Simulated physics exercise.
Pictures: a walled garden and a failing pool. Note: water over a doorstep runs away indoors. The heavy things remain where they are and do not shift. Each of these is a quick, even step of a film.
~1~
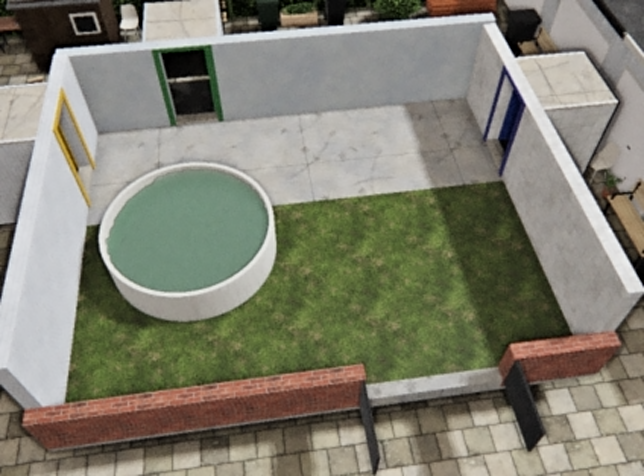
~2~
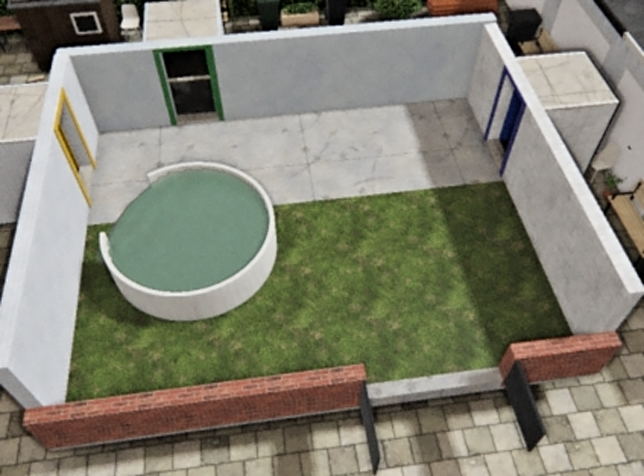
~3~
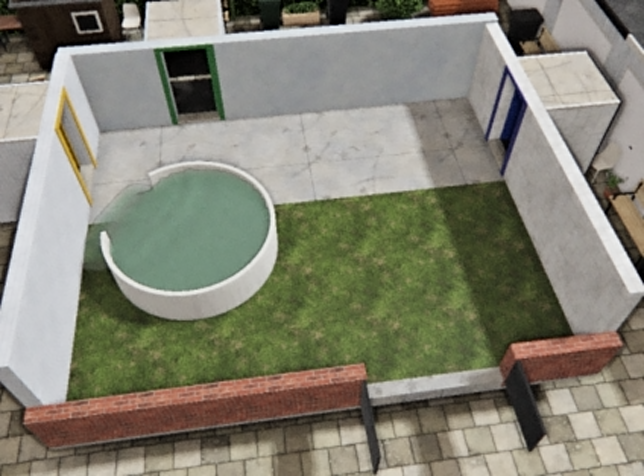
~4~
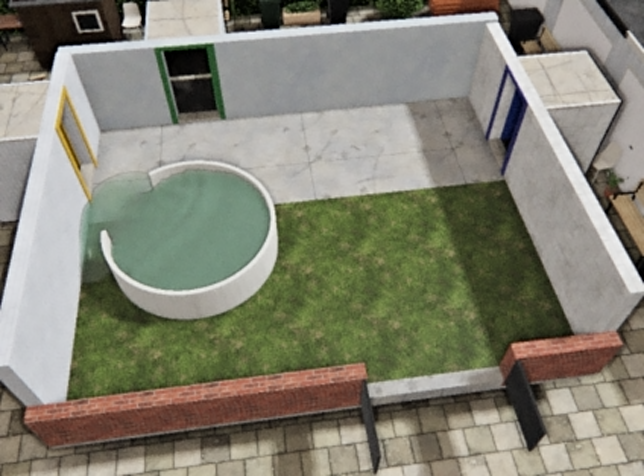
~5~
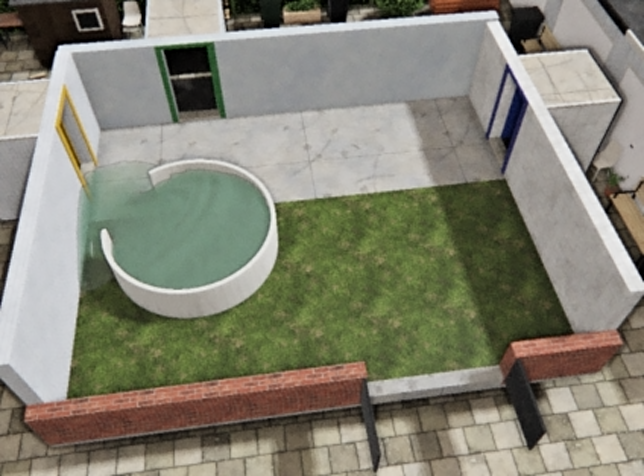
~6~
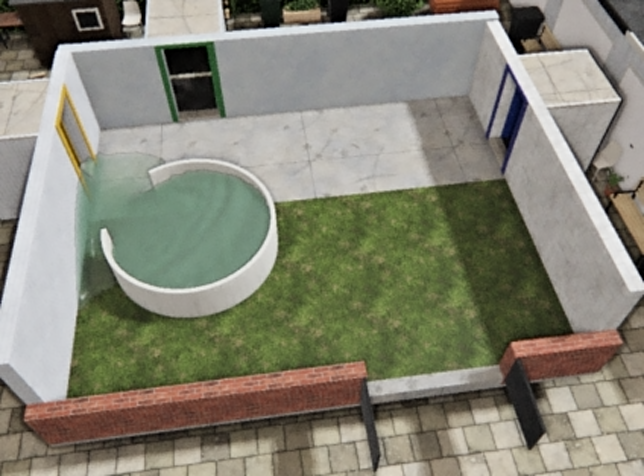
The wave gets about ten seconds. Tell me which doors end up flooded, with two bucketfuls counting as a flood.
In the end the green door will count as flooded; the yellow door will count as flooded; the blue door will count as flooded.
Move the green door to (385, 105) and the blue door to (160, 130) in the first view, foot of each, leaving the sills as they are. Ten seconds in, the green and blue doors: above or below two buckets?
As I see it, the green one stays within limit while the blue one exceeds the limit.
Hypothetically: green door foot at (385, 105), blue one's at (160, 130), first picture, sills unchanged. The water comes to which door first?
I'd go with the yellow one.
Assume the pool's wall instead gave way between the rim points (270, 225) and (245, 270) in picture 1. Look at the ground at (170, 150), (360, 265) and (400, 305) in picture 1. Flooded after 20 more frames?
Point one not reached; point two reached; point three reached.
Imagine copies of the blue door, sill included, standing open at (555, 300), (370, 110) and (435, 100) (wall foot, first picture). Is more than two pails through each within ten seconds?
Lab note, doors in listed order: Under the limit, under the limit, over the limit.
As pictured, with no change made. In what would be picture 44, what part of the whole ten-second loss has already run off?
It would be around 75 %.
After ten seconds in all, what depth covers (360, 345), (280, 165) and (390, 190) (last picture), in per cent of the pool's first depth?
Roughly 6, 6 and 8 per cent, in turn.
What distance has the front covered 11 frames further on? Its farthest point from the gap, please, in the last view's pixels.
I reckon the front has reached (278, 116) by then.
A moment on, water covers 10 % of the floor; the green door not reached, the yellow door over two buckets in, the blue door not reached.
Next, water covers 20 % of the floor; the green door wet at the sill, nothing in, the yellow door far over two buckets in, the blue door not reached.
Then, water covers 45 % of the floor; the green door over two buckets in, the yellow door far over two buckets in, the blue door not reached.
Later, water covers 80 % of the floor; the green door far over two buckets in, the yellow door far over two buckets in, the blue door over two buckets in.
In the end, water covers 100 % of the floor; the green door far over two buckets in, the yellow door far over two buckets in, the blue door over two buckets in.
